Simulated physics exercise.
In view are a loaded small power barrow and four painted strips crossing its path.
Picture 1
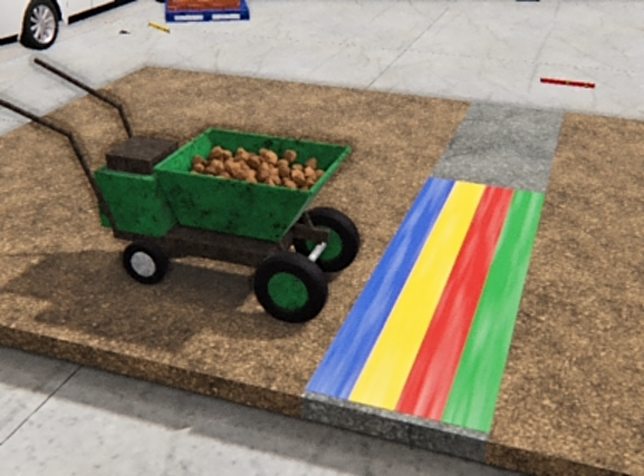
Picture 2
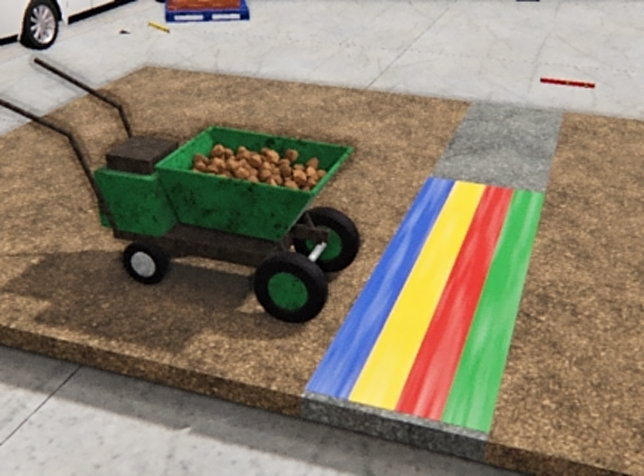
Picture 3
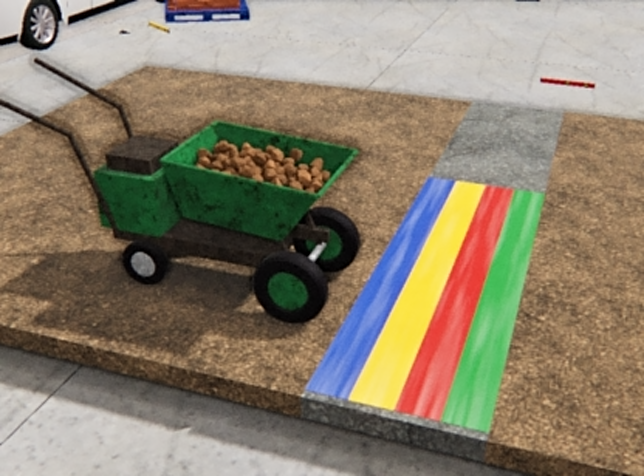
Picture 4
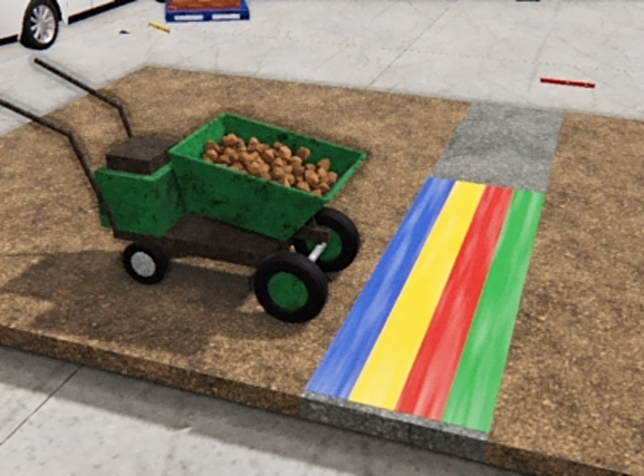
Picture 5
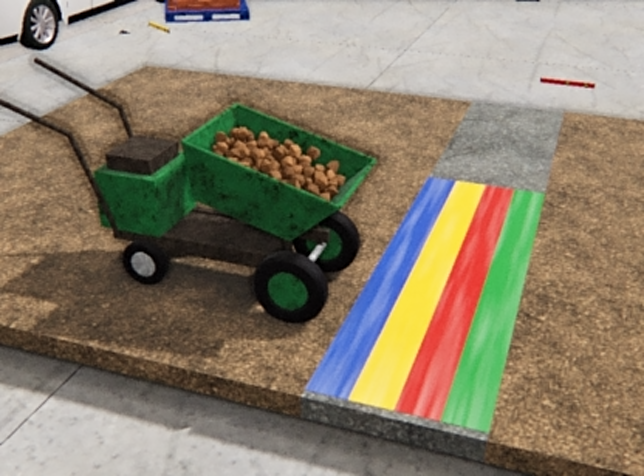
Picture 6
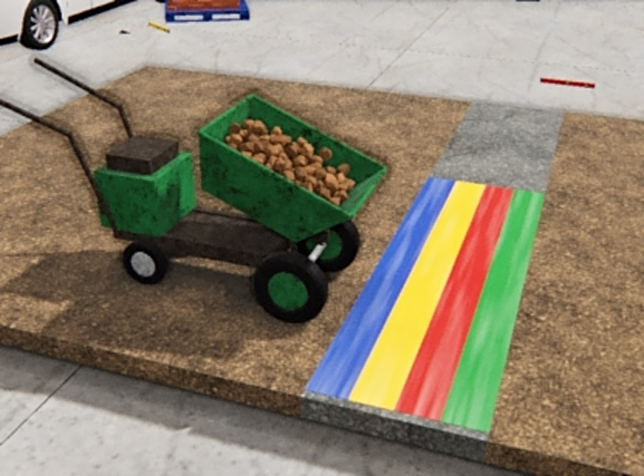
A small green power barrow with dark handles stands at left on a brown, gritty slab, seen from above at an angle on pale concrete. Its skip holds brown clods, and blue, yellow, red and green strips lie side by side to its right, with a white car partly visible behind. The skip starts level, then tilts gradually forward to the right, its rear rising, while the wheels and camera stay still.
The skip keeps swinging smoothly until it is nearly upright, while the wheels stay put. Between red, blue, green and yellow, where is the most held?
On red.
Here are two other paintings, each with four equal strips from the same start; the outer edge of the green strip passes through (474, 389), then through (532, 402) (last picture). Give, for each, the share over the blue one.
Roughly 0 per cent, and 0 per cent.
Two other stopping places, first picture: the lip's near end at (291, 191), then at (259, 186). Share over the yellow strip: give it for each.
About 30 % and about 30 %.
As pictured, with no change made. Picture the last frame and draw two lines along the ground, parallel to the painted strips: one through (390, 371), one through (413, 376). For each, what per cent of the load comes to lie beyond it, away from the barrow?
90 % and 70 %, in that order.
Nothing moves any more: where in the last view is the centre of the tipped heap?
The centre ends up roughly at (466, 320).
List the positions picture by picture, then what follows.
Lip of the skip (310, 194), level; top of the load (244, 170), clay clods; blue strip (346, 357); yellow strip (388, 366); red strip (431, 376); green strip (476, 385), in the first frame.
Lip of the skip (312, 194), tipped barely; top of the load (246, 169), in the second frame.
Lip of the skip (318, 197), tipped barely; top of the load (241, 165), in the third frame.
Lip of the skip (327, 201), tipped a little; top of the load (232, 159), in the fourth frame.
Lip of the skip (338, 208), tipped clearly; top of the load (243, 153), in the fifth frame.
Lip of the skip (351, 217), tipped clearly; top of the load (248, 152); blue strip (346, 357); yellow strip (388, 366); red strip (431, 376); green strip (476, 385), in the sixth frame.
Just after the last frame, skip tipped steeply; every one in the skip.
A moment on, skip tipped right over; roughly two thirds in the skip; about a tenth over the yellow strip; roughly a quarter over the red strip; about a tenth over the green strip; just a few falling.
Further on, skip tipped right over; about a tenth in the skip; just a few over the blue strip; about a tenth over the yellow strip; roughly a third over the red strip; roughly a quarter over the green strip; roughly a quarter off the paint.
When it is over, skip tipped right over; about a tenth in the skip; just a few over the blue strip; roughly a quarter over the yellow strip; roughly a third over the red strip; roughly a quarter over the green strip; roughly a quarter off the paint.
